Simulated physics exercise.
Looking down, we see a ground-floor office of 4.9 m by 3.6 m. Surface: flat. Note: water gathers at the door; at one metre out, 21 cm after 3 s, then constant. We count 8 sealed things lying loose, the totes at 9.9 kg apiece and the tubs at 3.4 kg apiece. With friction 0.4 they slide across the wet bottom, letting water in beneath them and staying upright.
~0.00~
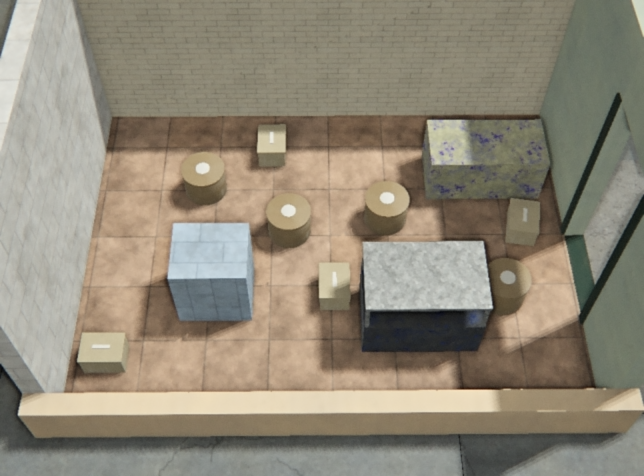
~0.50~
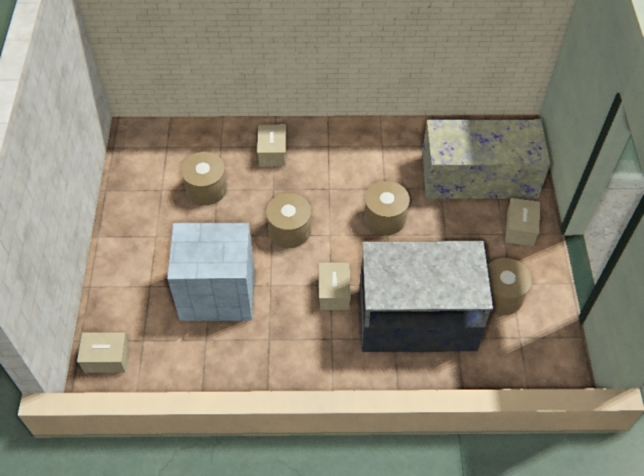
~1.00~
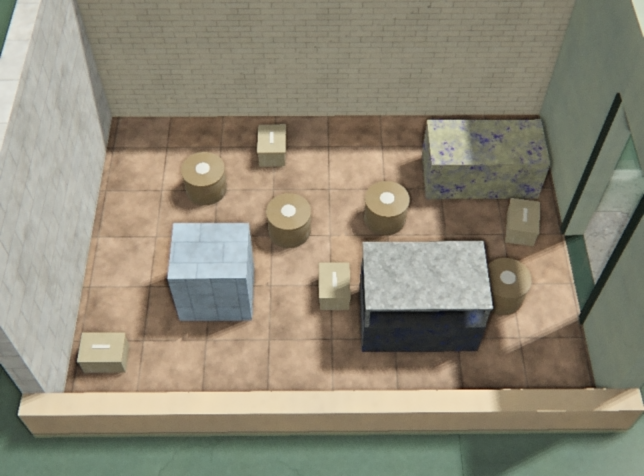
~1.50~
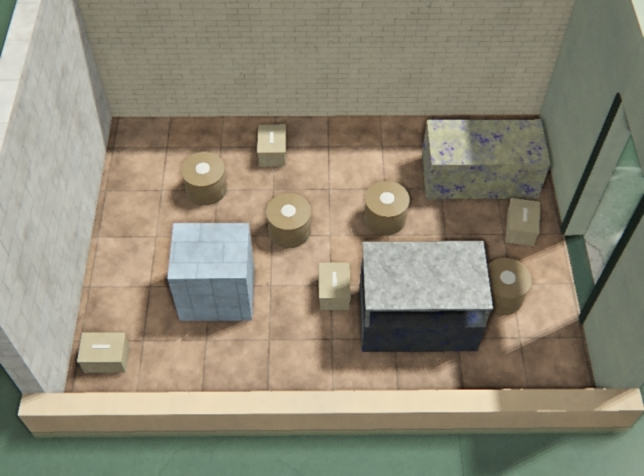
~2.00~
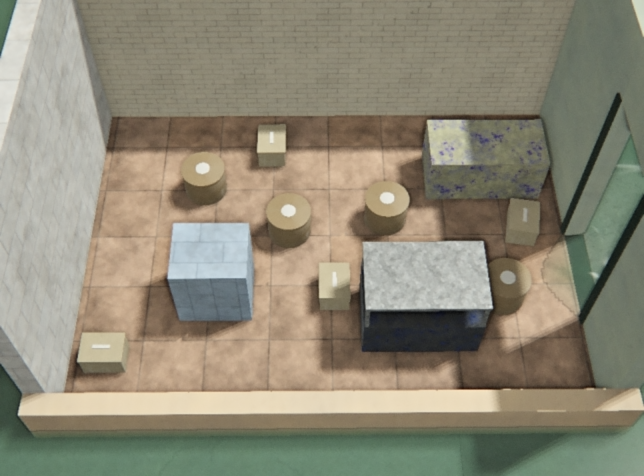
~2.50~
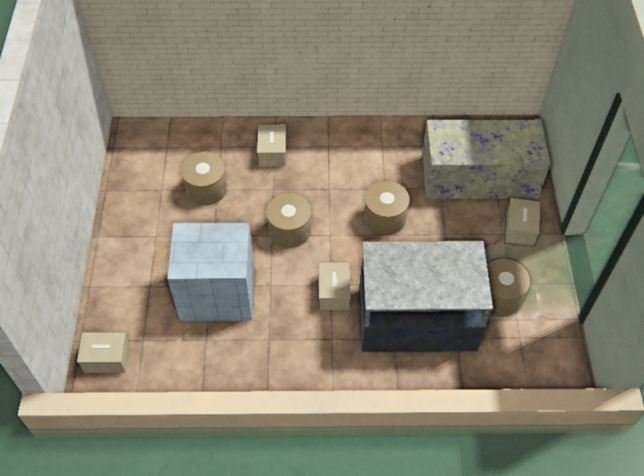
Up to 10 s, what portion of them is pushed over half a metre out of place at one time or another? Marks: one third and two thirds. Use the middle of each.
One third through two thirds.
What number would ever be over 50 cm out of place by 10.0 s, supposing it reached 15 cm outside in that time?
Result: 4.
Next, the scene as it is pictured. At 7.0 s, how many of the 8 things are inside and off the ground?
It comes to 4 of them.
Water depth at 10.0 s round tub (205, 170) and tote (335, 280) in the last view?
Close to 8 and 5 centimetres.
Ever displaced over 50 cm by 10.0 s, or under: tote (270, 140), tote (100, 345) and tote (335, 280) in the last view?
So that's inside it for the first, inside it for the second and inside it for the last.
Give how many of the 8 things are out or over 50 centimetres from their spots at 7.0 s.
By my tally, 4.
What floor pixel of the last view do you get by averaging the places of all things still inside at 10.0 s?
I'd put it around (288, 225).
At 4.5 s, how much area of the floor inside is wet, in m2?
My estimate is roughly 7.0 m2.
After 3.5 s 0 of 8 are over 50 cm from their spots; 1 afloat.
After 4.5 s 2 of 8 are over 50 cm from their spots; 0 afloat.
After 7.0 s 4 of 8 are over 50 cm from their spots; 4 afloat.
After 10.0 s 5 of 8 are over 50 cm from their spots, and 5 have been at some point; 5 afloat.
